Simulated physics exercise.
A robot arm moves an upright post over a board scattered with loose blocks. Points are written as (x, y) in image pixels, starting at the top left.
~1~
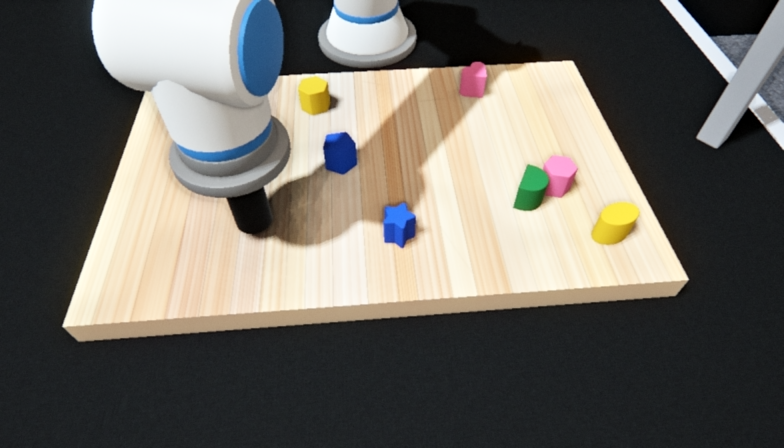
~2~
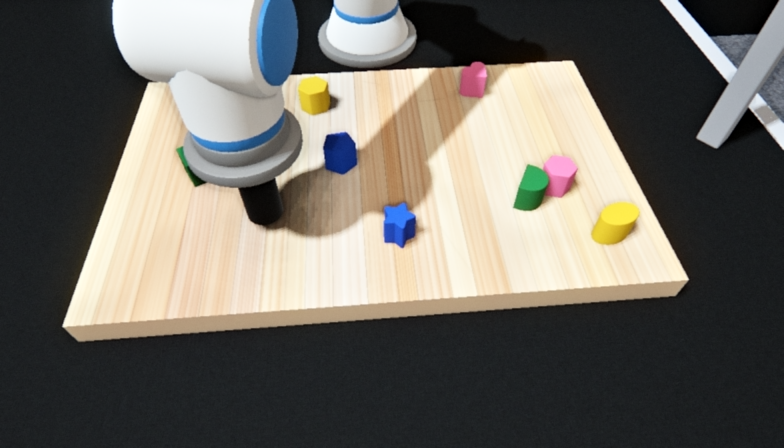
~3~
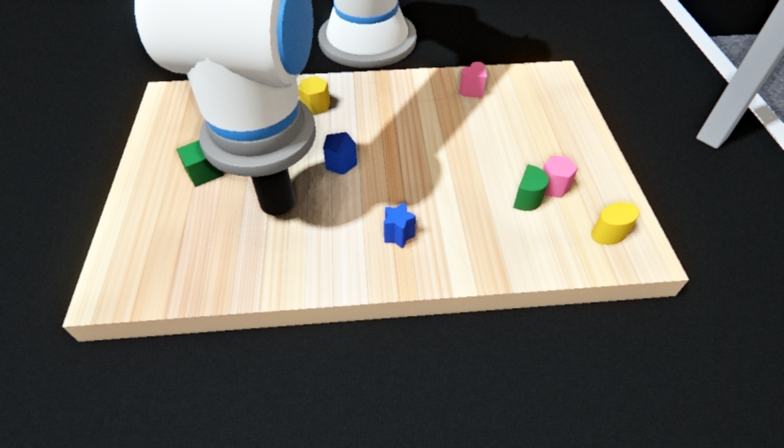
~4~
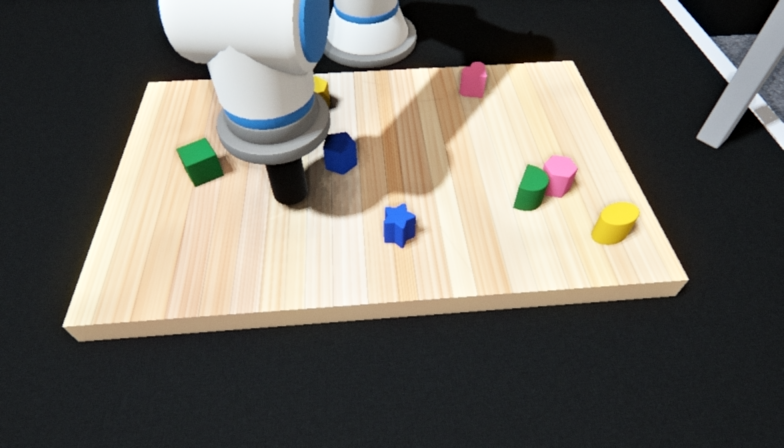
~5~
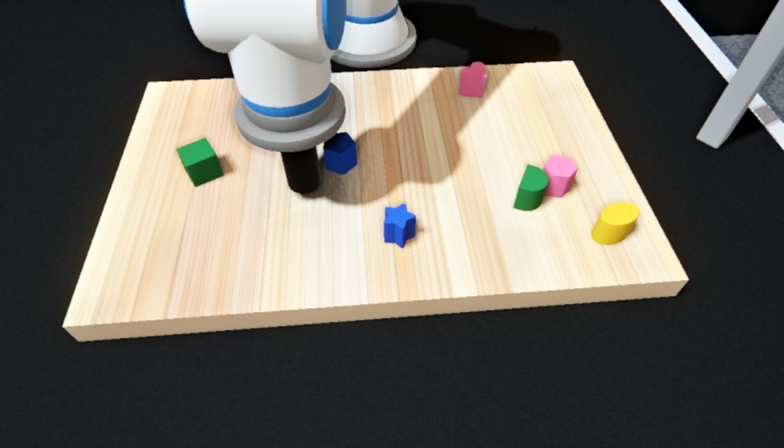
A white and blue robot arm moved its black post slowly rightward and away over a wooden board of scattered colored blocks, uncovering a green block on the left and hiding a yellow one behind it.
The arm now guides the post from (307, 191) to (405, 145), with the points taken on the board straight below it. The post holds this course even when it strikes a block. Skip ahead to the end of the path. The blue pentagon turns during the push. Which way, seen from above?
I'd predict that, seen from above, the blue pentagon rotates counter-clockwise.
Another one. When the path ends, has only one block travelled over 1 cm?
That would be a yes.
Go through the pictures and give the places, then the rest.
Tip of the post (255, 221), middles of tops, blue pentagon (339, 141), in the first frame.
Post (265, 212), nothing pushed, in the second frame.
Post (278, 203), nothing pushed, in the third frame.
Post (291, 193), nothing pushed, in the fourth frame.
Post (305, 182), blue pentagon (339, 141), in the fifth frame.
One third of the way, post (341, 166); blue pentagon (350, 132), turned 20° anticlockwise.
Two thirds of the way, post (374, 150); blue pentagon (360, 120), turned 50° anticlockwise.
At the end, post (405, 136); blue pentagon (360, 119), turned 55° anticlockwise.
